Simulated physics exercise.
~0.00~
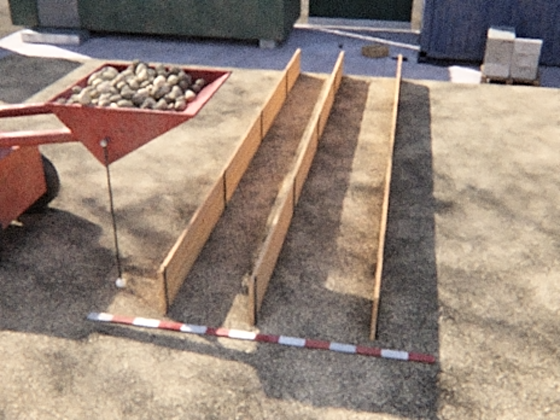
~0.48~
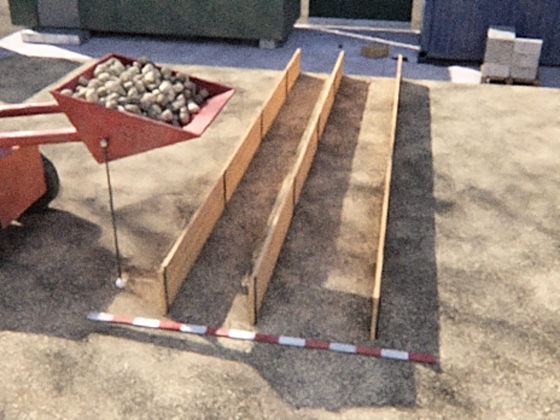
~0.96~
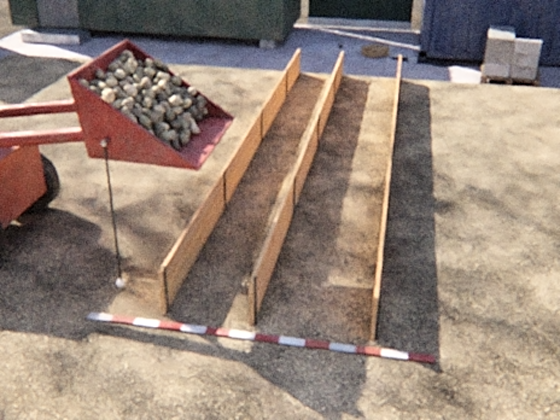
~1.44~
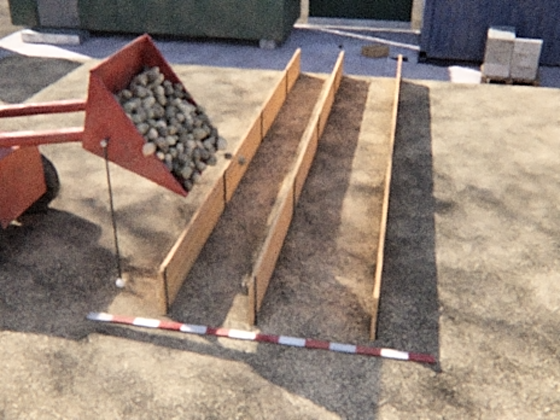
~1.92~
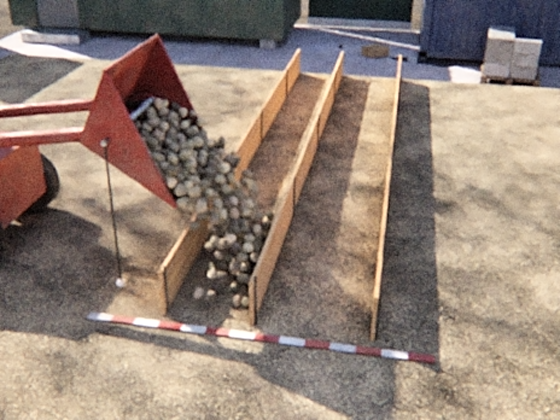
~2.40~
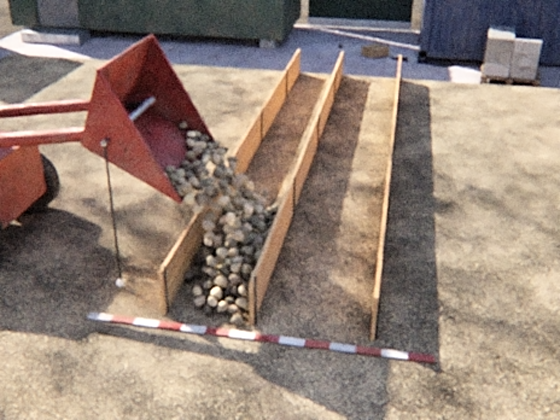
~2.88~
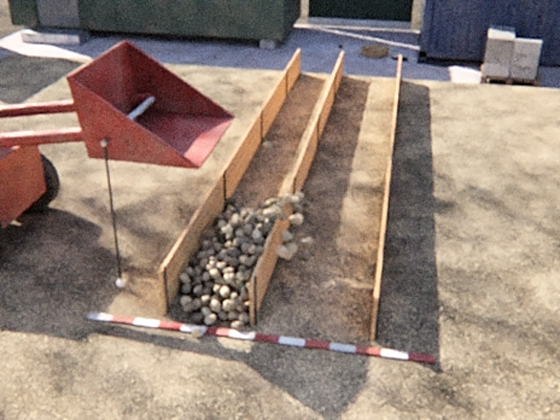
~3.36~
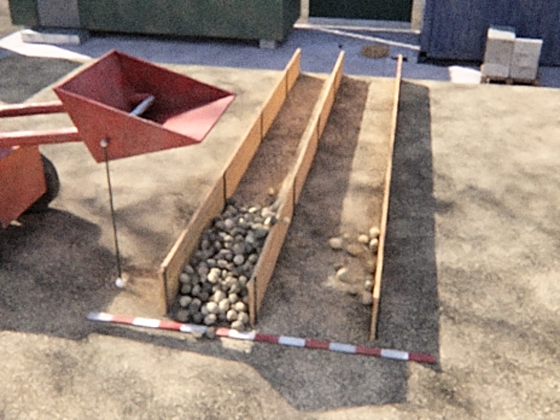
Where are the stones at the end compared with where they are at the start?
At the start the stones are heaped in the red bucket at the upper left. At the end they lie lower and further right on the ground, mostly in the near end of the left bay, with a few in the right bay.
A red loader bucket full of rounded stones tips down to the right and pours them into the near end of the left bay between wooden boards, then swings back up empty as a few stones spill over the middle board and settle in the right bay.
